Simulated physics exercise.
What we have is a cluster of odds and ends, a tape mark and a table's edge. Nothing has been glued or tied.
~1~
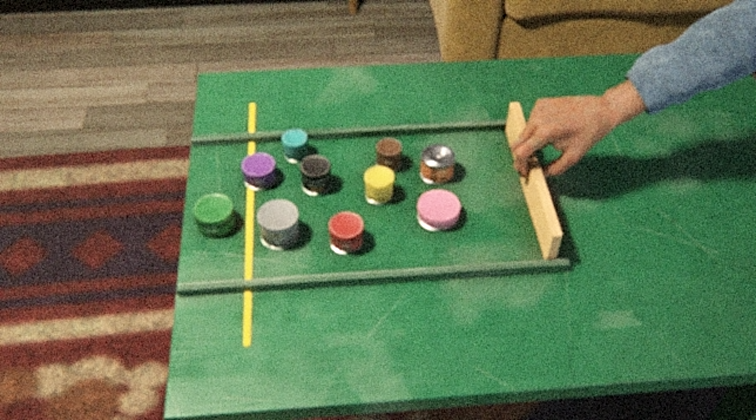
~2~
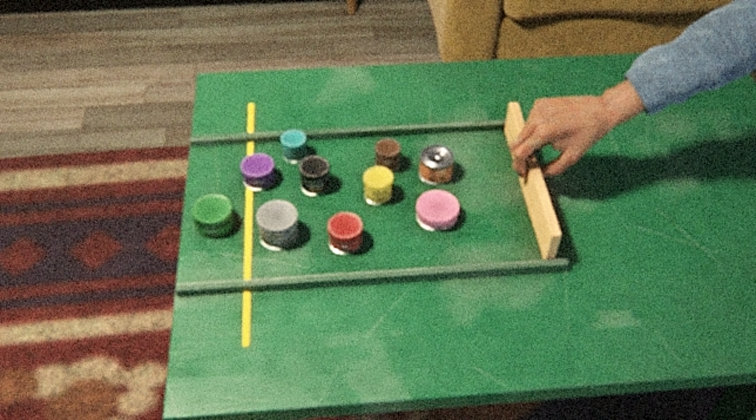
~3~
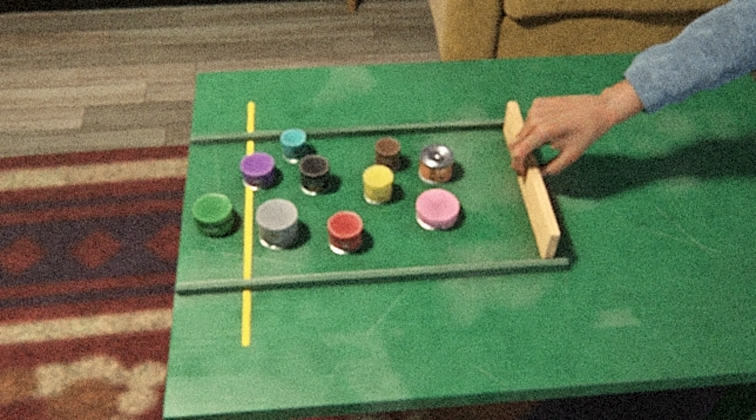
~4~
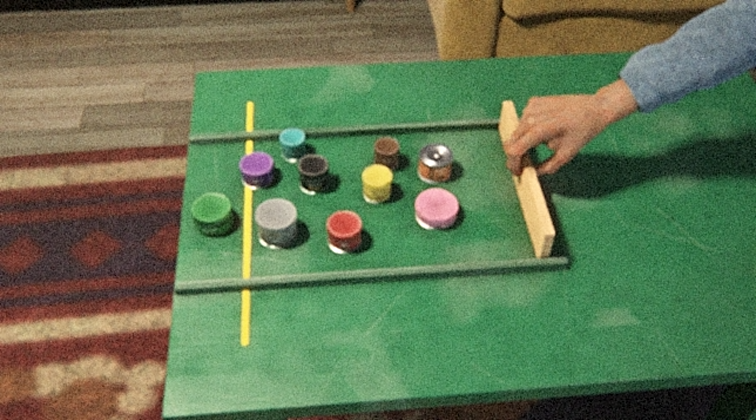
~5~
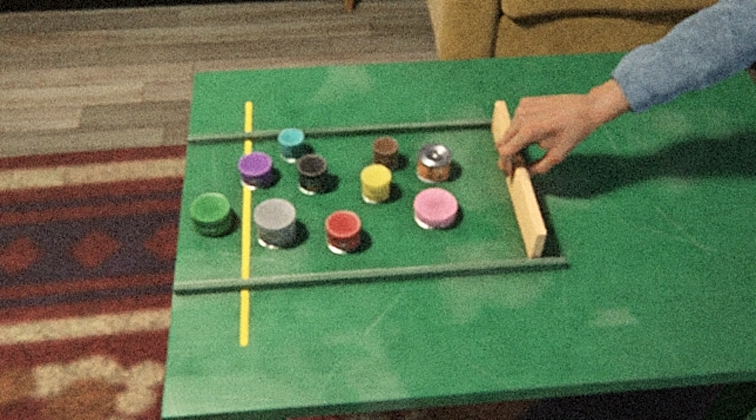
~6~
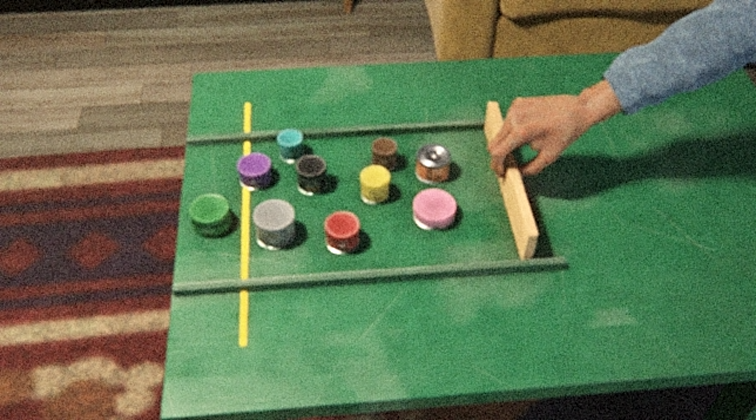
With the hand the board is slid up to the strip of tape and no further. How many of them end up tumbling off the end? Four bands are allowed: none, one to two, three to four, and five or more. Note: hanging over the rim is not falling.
Count off: Nought.
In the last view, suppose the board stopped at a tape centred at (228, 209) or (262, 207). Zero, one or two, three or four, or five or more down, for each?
At each place: Either one or two and none at all.
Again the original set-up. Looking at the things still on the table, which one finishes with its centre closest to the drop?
Foremost one: Green tub.
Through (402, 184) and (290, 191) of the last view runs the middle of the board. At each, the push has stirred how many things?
The first number is 4, the next one 10.
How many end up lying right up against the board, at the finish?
Contact count: 5.
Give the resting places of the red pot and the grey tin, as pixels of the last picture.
The first sits around (226, 256), while the other sits around (183, 242).
Early on, none off yet; green tub at rest near (211, 216); purple tin at rest near (255, 172); grey tin at rest near (275, 225).
Finally, the number that fall off is zero.
